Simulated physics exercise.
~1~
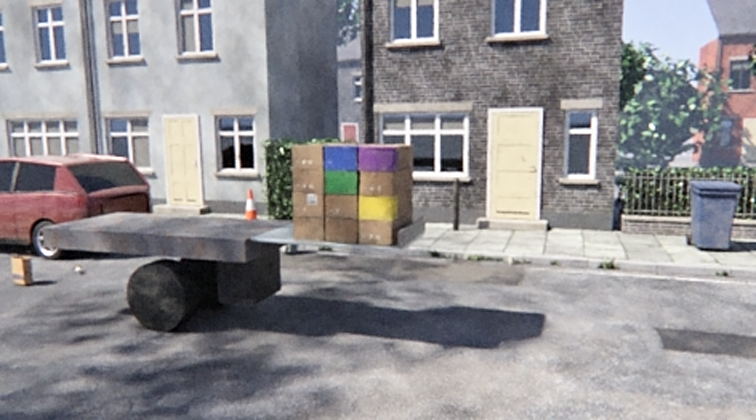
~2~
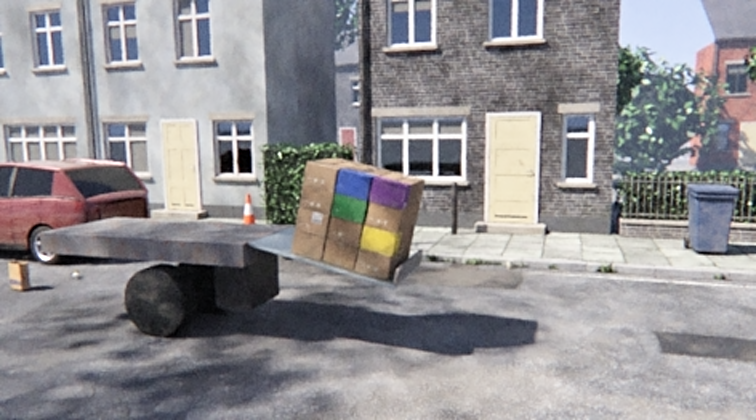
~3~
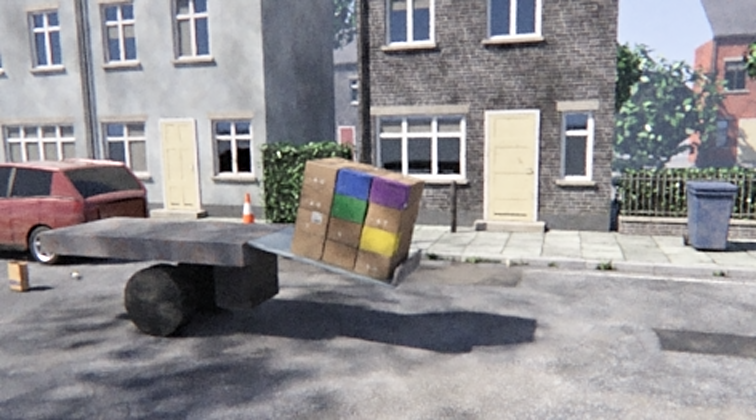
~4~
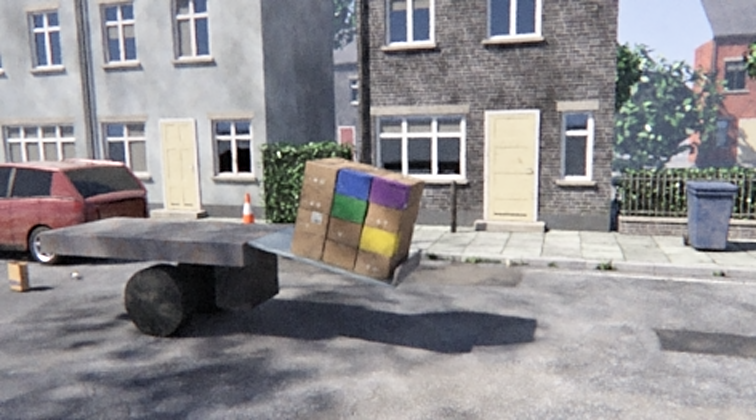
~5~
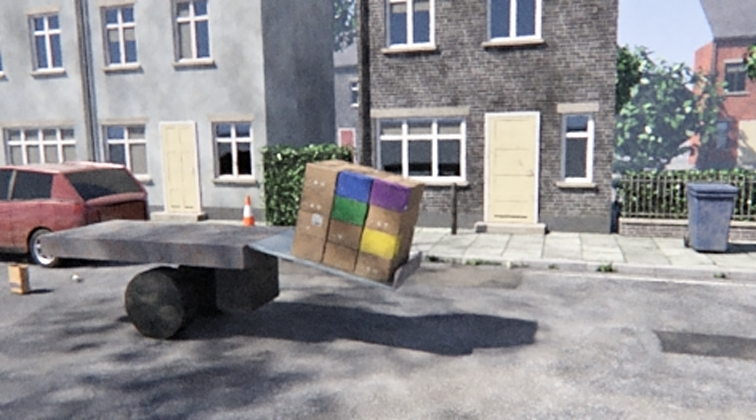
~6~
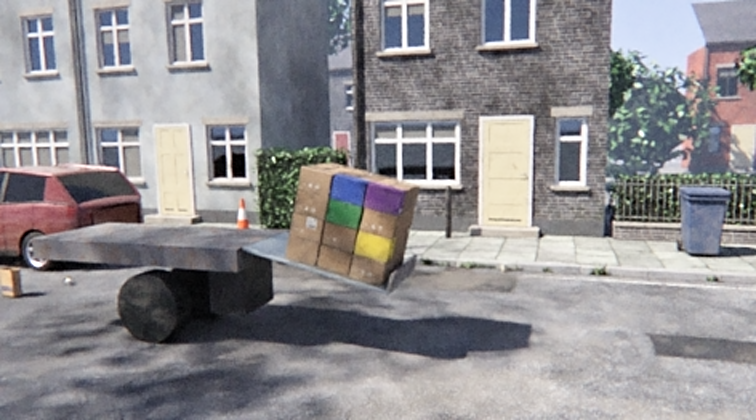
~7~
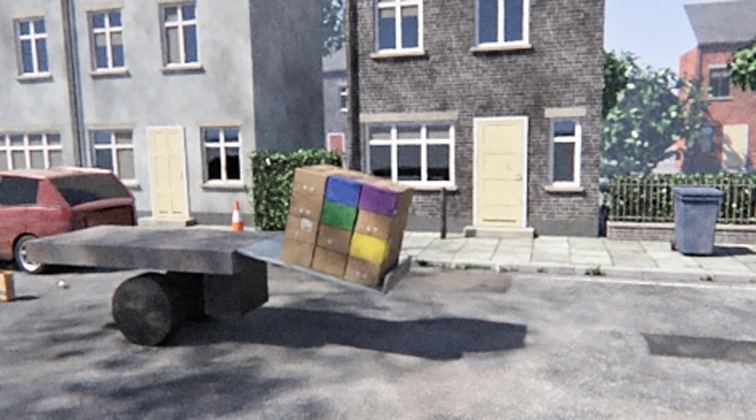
The clip opens on a sunny street of terraced houses, where a neat pile of brown cartons, with blue, purple, green and yellow ones among them, stands upright on a level flap at the right end of a flat-bed. The flap then tips down at its outer, right-hand edge, and the whole pile leans to the right with it. The cartons stay packed together, and none falls off. After that the flap holds its slope while the view sways slightly. At the end the tilted pile still rests on the flap, with the coloured cartons still in place.
